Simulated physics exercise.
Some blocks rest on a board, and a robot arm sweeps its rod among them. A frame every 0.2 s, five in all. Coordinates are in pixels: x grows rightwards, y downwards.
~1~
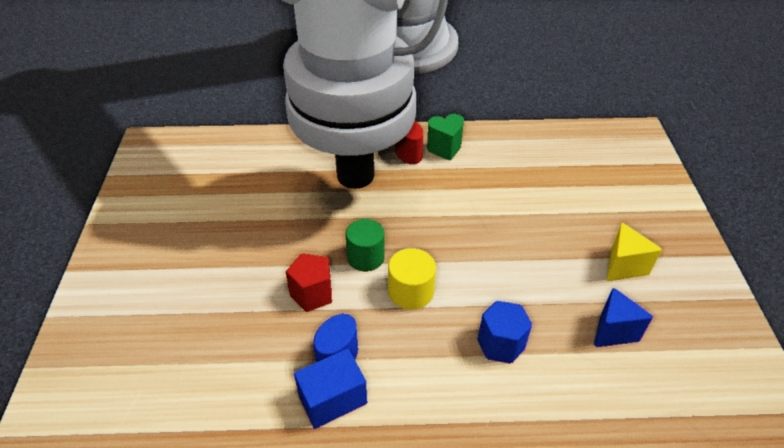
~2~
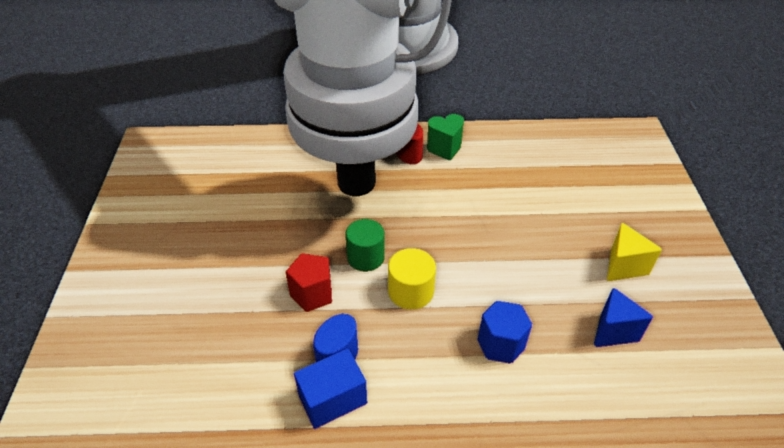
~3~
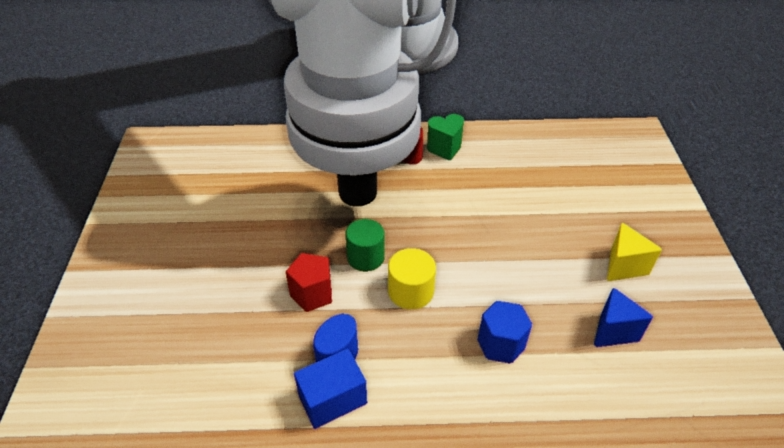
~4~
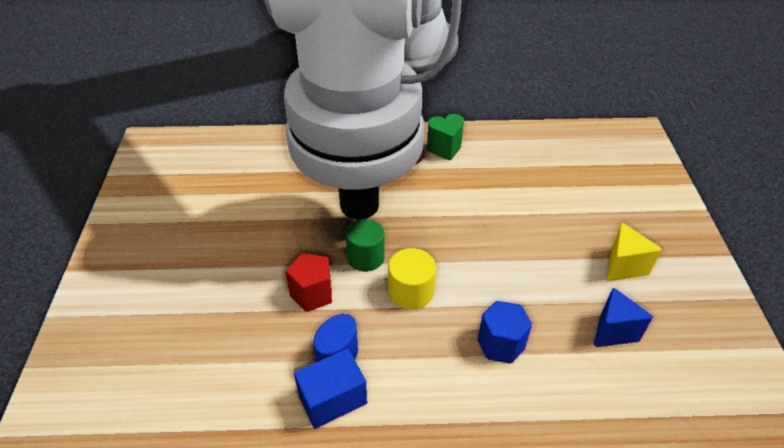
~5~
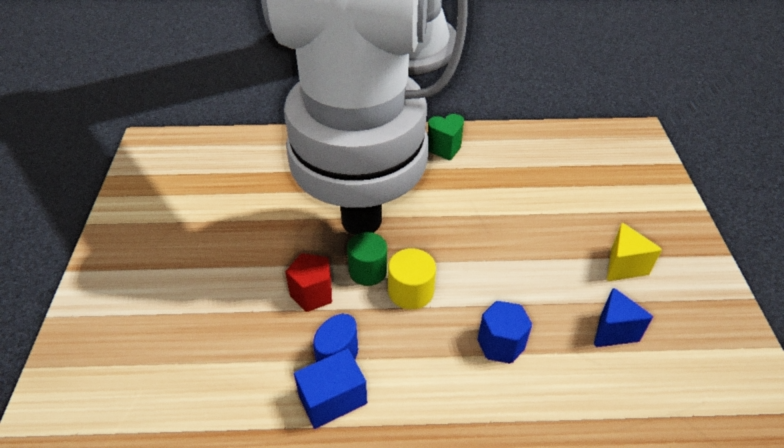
Robot arm moving its black rod toward the viewer across a wooden board of colourful blocks, nudging a green cylinder slightly forward.
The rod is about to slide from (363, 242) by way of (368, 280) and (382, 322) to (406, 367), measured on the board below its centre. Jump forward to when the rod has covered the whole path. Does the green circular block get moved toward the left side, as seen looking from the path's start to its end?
No
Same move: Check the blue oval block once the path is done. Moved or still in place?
That block will keep its spot.
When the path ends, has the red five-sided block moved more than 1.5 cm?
My answer is no.
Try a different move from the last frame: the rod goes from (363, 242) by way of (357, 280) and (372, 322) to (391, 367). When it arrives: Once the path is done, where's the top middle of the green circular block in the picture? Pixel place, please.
Its top centre lands on (417, 380).
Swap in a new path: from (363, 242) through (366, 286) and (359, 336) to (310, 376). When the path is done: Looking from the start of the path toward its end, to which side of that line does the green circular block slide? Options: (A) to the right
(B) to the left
B: To the left.
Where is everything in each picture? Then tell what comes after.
In the first picture, tip of the rod (356, 178), middles of tops, red five-sided block (309, 268), blue oval block (335, 332), green circular block (365, 231), yellow circular block (412, 265).
In the second picture, rod (357, 185), nothing pushed.
In the third picture, rod (358, 195), nothing pushed.
In the fourth picture, rod (360, 207), nothing pushed.
In the fifth picture, rod (362, 223), red five-sided block (309, 268), blue oval block (335, 332), green circular block (367, 246), yellow circular block (412, 265).
On the path given first. One third of the way, rod (367, 263); green circular block (371, 290).
Two thirds of the way, rod (382, 305); green circular block (382, 337); yellow circular block (420, 271).
At the end, rod (407, 349); red five-sided block unmoved; blue oval block unmoved; green circular block (390, 383); yellow circular block (420, 271).
